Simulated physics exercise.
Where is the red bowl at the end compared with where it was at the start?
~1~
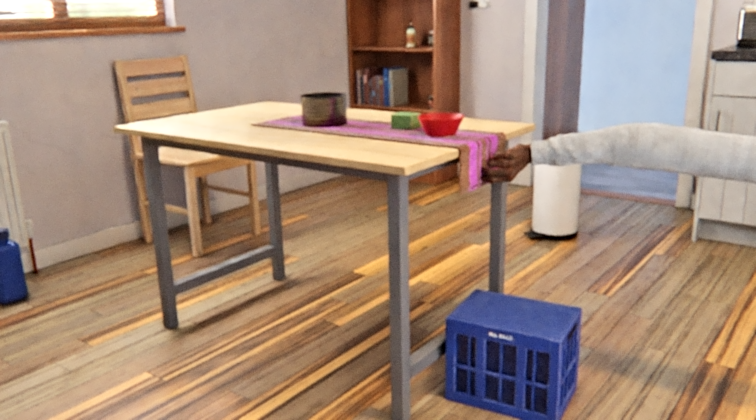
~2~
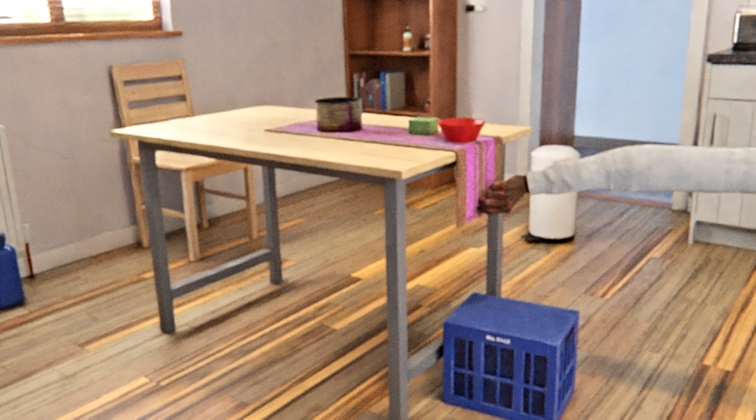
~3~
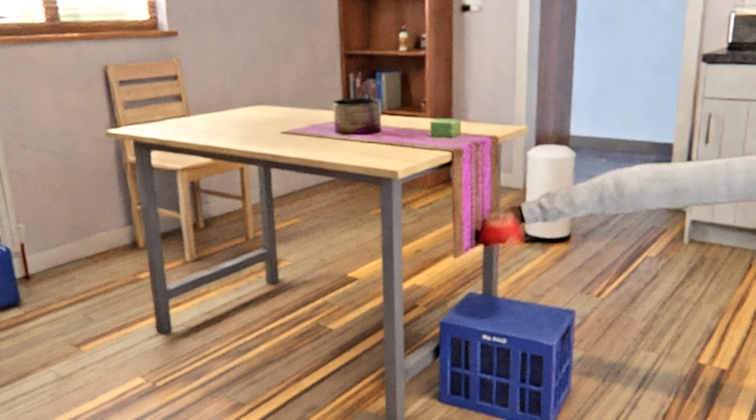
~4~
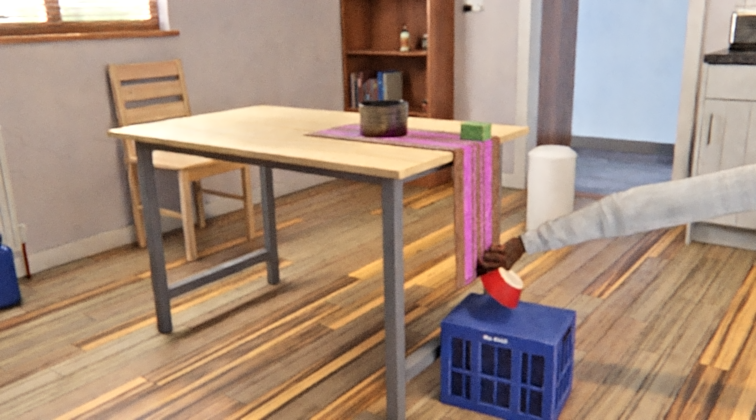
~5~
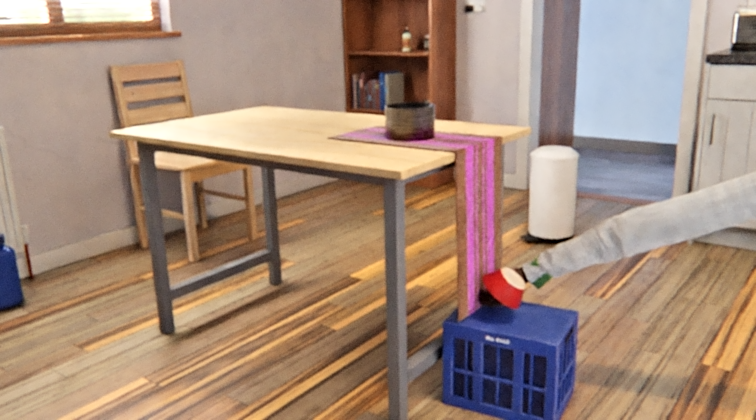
At the start the red bowl sits on the cloth near the right end of the table. By the end it is down off the table, tipped over by the hand at the top of the blue crate.
